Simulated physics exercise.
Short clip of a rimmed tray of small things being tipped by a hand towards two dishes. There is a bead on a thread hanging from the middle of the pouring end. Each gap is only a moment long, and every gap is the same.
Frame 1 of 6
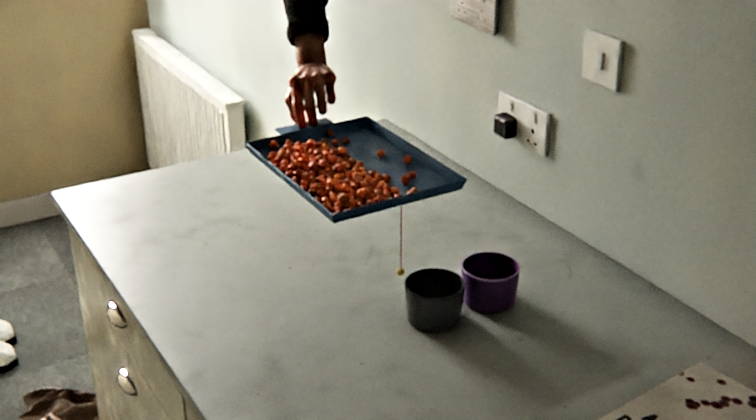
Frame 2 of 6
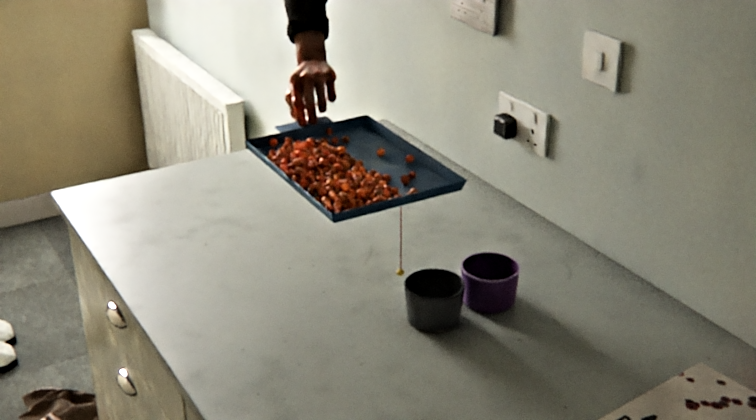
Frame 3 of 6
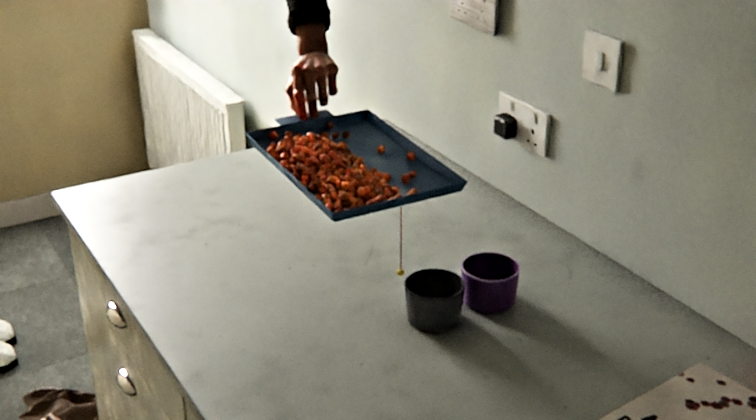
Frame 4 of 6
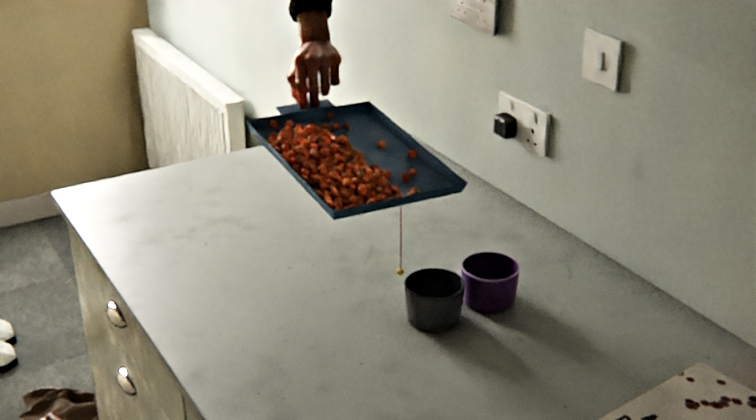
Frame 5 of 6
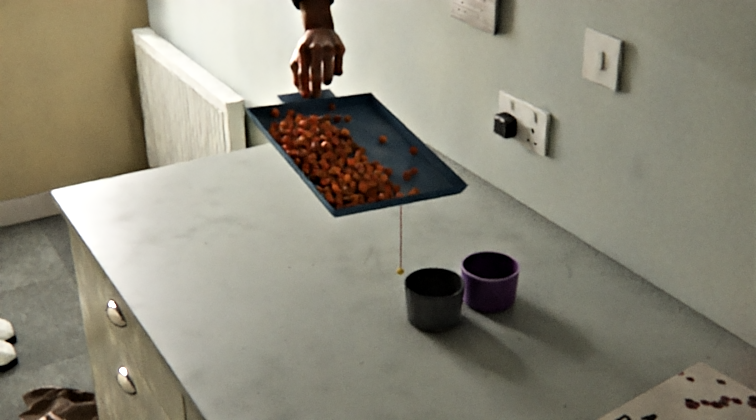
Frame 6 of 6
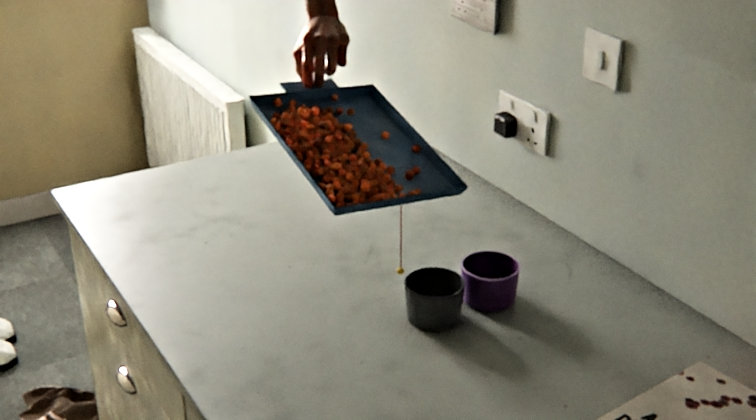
A pale grey worktop with drawers beneath it stands against a light green wall with a socket and a switch, seen from above at an angle by a still camera. A hand holds the far end of a blue rimmed tray of reddish-brown coated peanuts, with a bead hanging on a thread above a grey dish and a purple dish to its right. The hand gradually raises that end, steepening the tray's slope.
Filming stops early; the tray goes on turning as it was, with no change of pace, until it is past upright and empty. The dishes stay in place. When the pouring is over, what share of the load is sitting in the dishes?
Most of the load will land in the dishes.
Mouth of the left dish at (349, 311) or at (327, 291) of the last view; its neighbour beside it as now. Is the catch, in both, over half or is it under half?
For the earlier try a smaller portion is kept, for the later one a smaller portion.
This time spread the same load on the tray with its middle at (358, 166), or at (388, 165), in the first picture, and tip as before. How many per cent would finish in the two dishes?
Shares in turn: 70 % and 80 %.
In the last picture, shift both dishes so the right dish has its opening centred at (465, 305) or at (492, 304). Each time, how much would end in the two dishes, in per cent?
Close to 0 in a hundred, then close to 0 in a hundred.
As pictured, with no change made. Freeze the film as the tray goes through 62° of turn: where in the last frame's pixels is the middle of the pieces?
Roughly at (426, 185).
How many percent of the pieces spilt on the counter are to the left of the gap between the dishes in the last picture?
Share to the left: Near 50 per cent.
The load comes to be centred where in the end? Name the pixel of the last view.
Near pixel (456, 306).
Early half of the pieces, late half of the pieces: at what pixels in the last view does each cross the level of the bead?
First roughly (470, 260), then roughly (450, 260).
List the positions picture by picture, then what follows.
The first frame shows corners of the pouring end near (334, 212) and (462, 178), level; middle of the load near (333, 174), coated peanuts; left dish near (451, 311); right dish near (507, 292); bead on its thread near (401, 272).
The second frame shows corners of the pouring end near (334, 212) and (462, 179), level; middle of the load near (333, 173).
The third frame shows corners of the pouring end near (334, 211) and (462, 181), tipped barely, lowest at the right corner; middle of the load near (334, 170).
The fourth frame shows corners of the pouring end near (335, 209) and (462, 182), tipped a little, lowest at the right corner; middle of the load near (334, 164).
The fifth frame shows corners of the pouring end near (336, 207) and (463, 184), tipped a little, lowest at the right corner; middle of the load near (335, 158).
The sixth frame shows corners of the pouring end near (337, 205) and (463, 185), tipped clearly, lowest at the right corner; middle of the load near (337, 153); left dish near (451, 310); right dish near (507, 291).
Shortly afterwards, tray tipped steeply; the bulk on the tray; only a few in the left dish; a little in the right dish; only a few outside both; a little in the air.
Next, tray tipped past a quarter turn; near a third in the left dish; near a third in the right dish; near a quarter outside both; only a few in the air.
Some moments later, tray tipped past a quarter turn; near a third in the left dish; near a third in the right dish; near a quarter outside both.
In the end, tray tipped past a quarter turn; near a third in the left dish; near a third in the right dish; near a quarter outside both.
